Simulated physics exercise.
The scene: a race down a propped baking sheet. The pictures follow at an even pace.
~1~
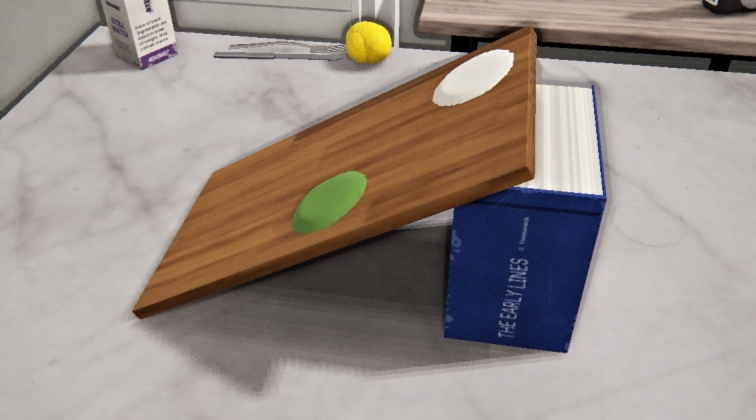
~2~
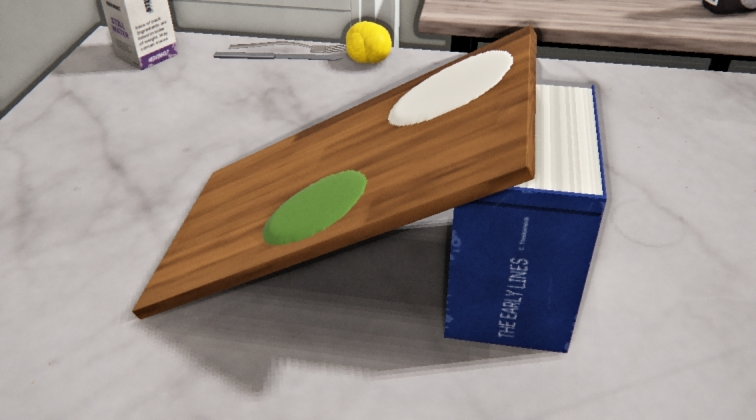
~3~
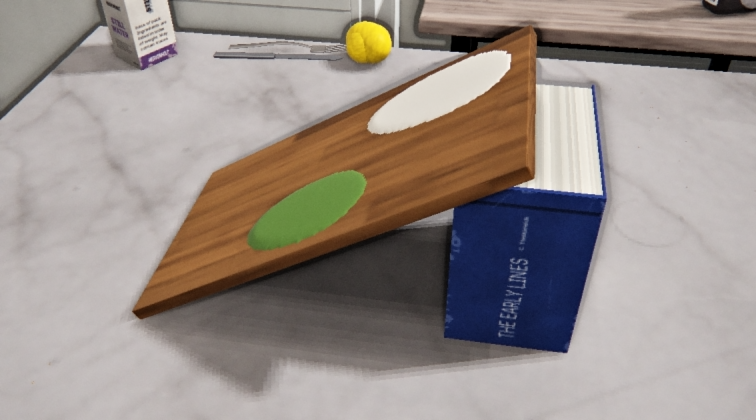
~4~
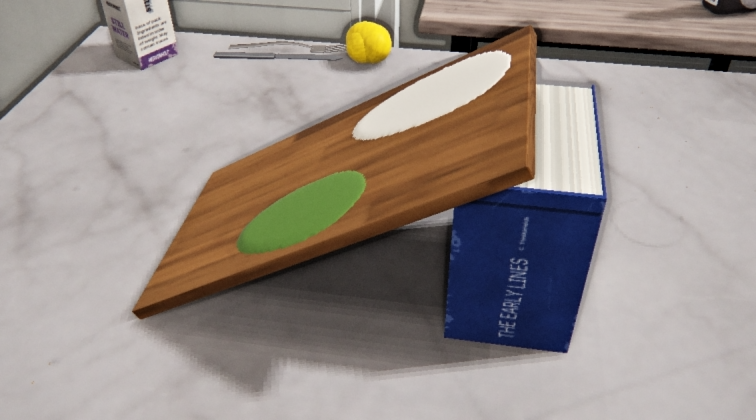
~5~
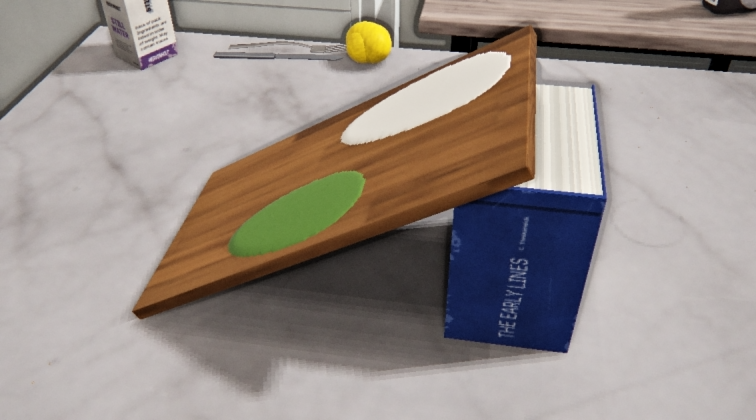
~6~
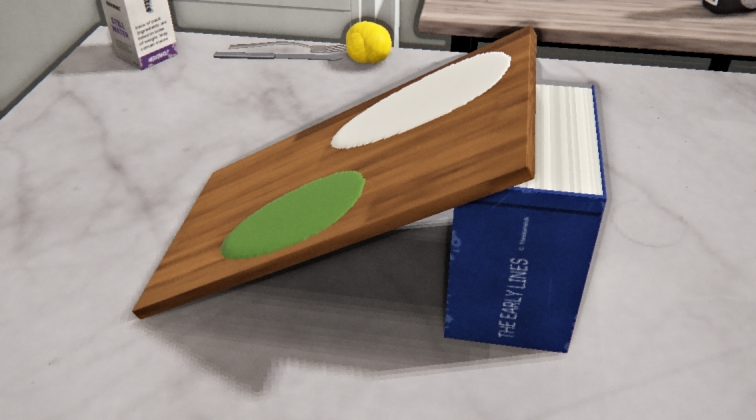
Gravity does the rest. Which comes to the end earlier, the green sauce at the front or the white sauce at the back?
First at the edge is the nearer one.
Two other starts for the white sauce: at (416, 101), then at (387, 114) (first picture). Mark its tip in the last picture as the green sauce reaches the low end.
First near (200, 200), then near (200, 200).
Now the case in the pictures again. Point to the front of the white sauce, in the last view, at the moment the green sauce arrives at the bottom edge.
Close to (248, 176).
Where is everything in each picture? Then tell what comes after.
In the first picture, tip of the green sauce half way down; tip of the white sauce (445, 89) a quarter of the way down.
In the second picture, tip of the green sauce (273, 222) three quarters of the way down; tip of the white sauce a quarter of the way down.
In the third picture, tip of the green sauce three quarters of the way down; tip of the white sauce (376, 119) half way down.
In the fourth picture, tip of the green sauce (246, 233) three quarters of the way down; tip of the white sauce half way down.
In the fifth picture, tip of the green sauce three quarters of the way down; tip of the white sauce (349, 131) half way down.
In the sixth picture, tip of the green sauce (231, 238) three quarters of the way down; tip of the white sauce half way down.
Soon after, the green sauce is close to the edge; the white sauce is three quarters of the way down.
In the end, the green sauce is at the low edge; the white sauce is three quarters of the way down.
